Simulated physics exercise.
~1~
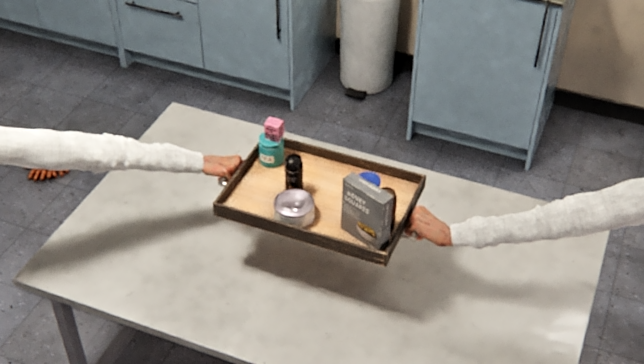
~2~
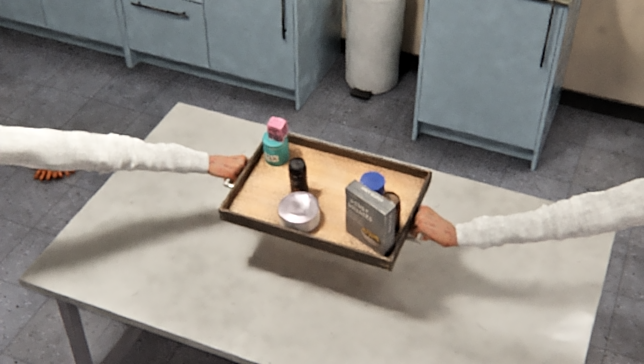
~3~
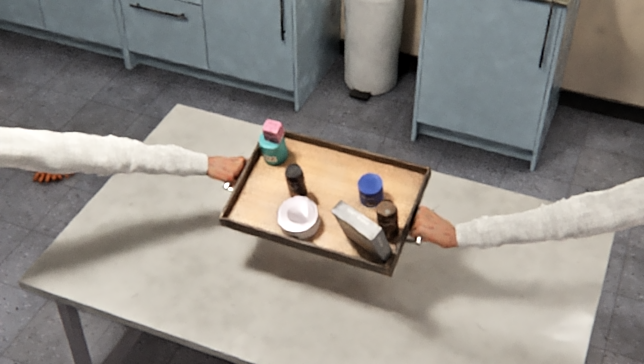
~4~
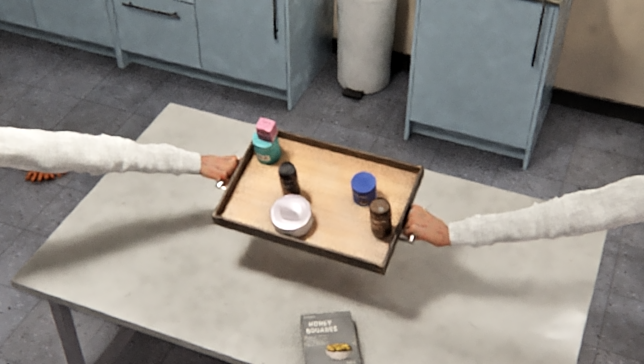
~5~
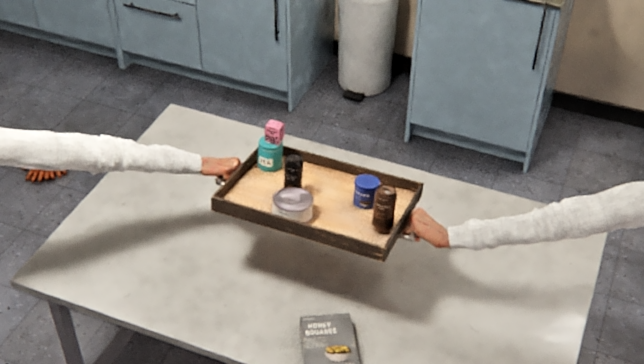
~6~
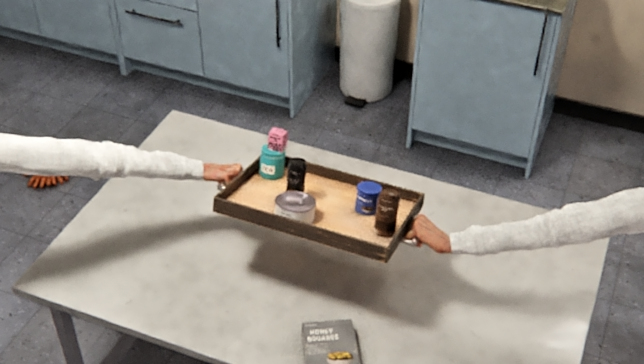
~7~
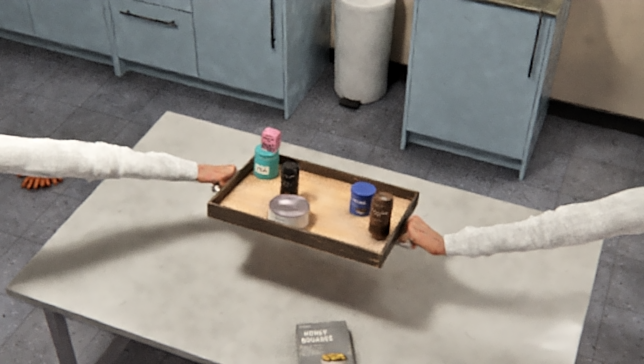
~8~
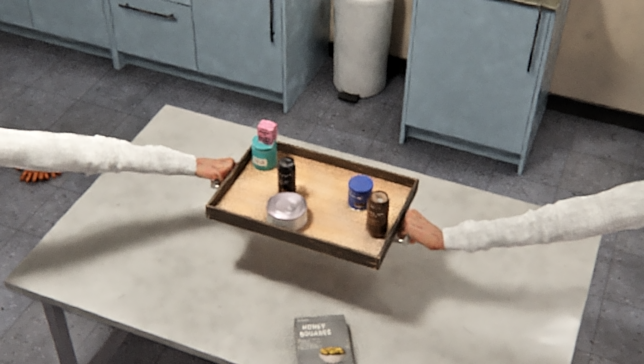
Above a table, two hands tilt a tray both ways, and a grey packet falls off.
